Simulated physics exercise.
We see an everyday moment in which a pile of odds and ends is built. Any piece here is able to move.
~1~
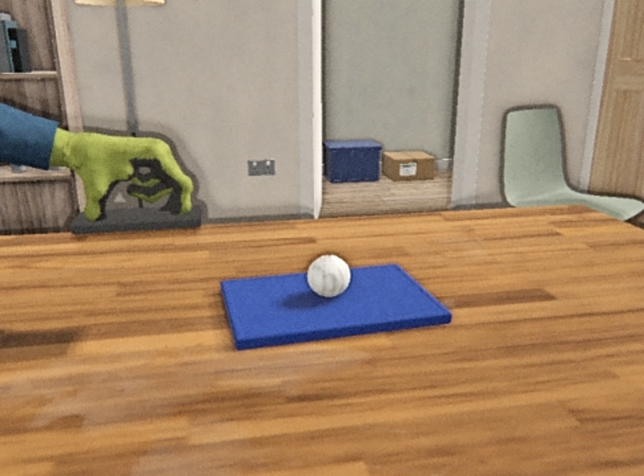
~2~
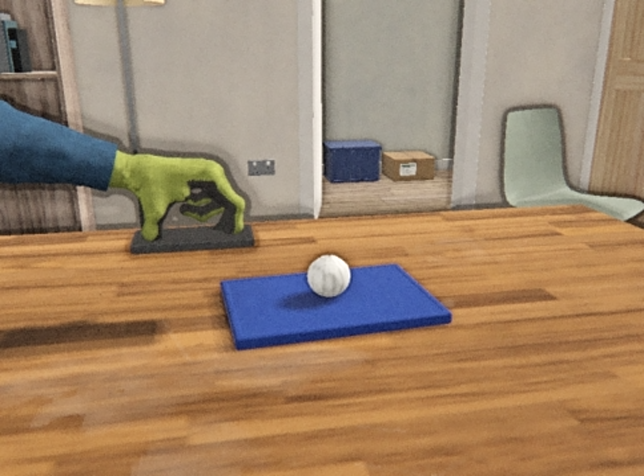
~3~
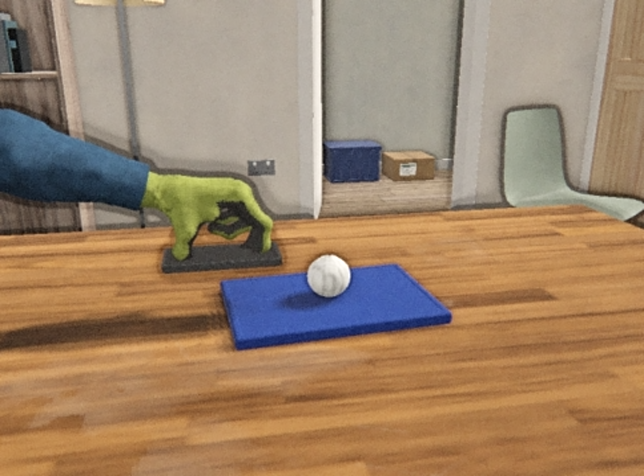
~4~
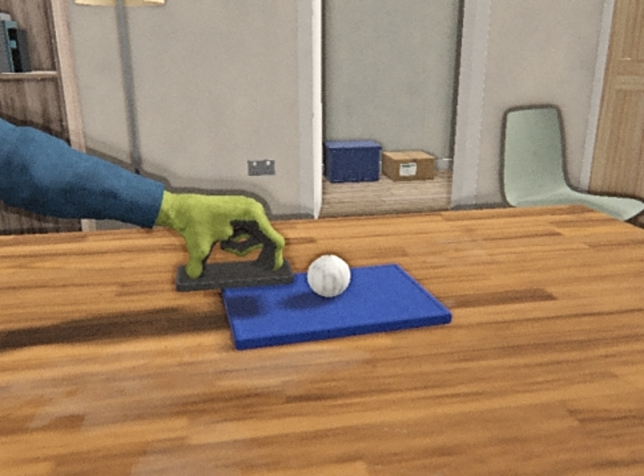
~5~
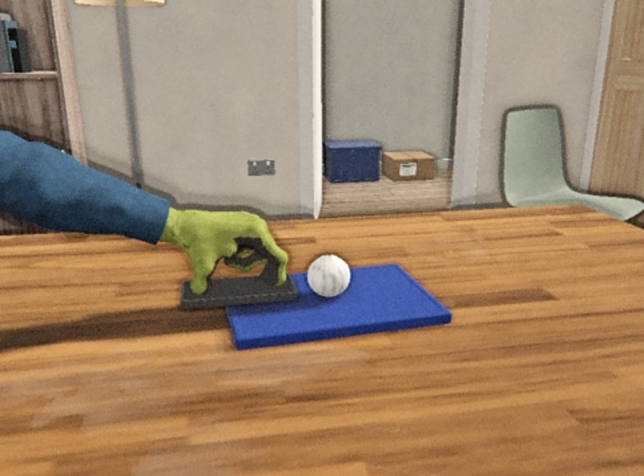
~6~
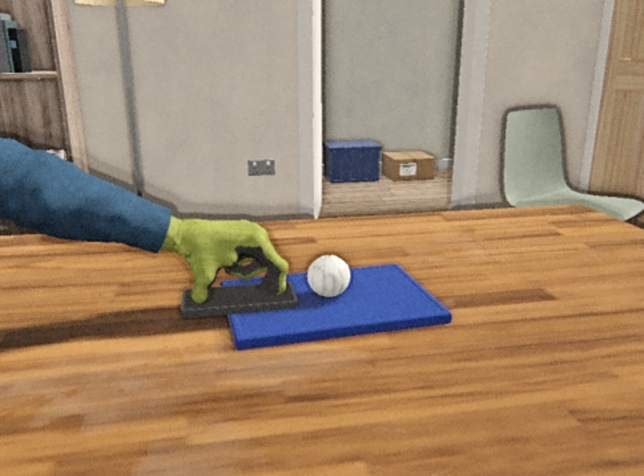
On a wooden table, a green-gloved hand lowers a dark flat object beside a white ball-shaped item.
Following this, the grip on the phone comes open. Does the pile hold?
Seems the tower stands.
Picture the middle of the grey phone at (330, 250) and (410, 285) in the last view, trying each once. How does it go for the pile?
On the first go it collapses, and on the second it remains standing.
Then, 0.30 s after the last picture, nothing has stirred.
Then, 0.70 s after the last picture, grey phone resting near (239, 299).
At rest, all 3 in place. Seen from the same camera at the end, grey phone near (239, 299). The pile stays up.
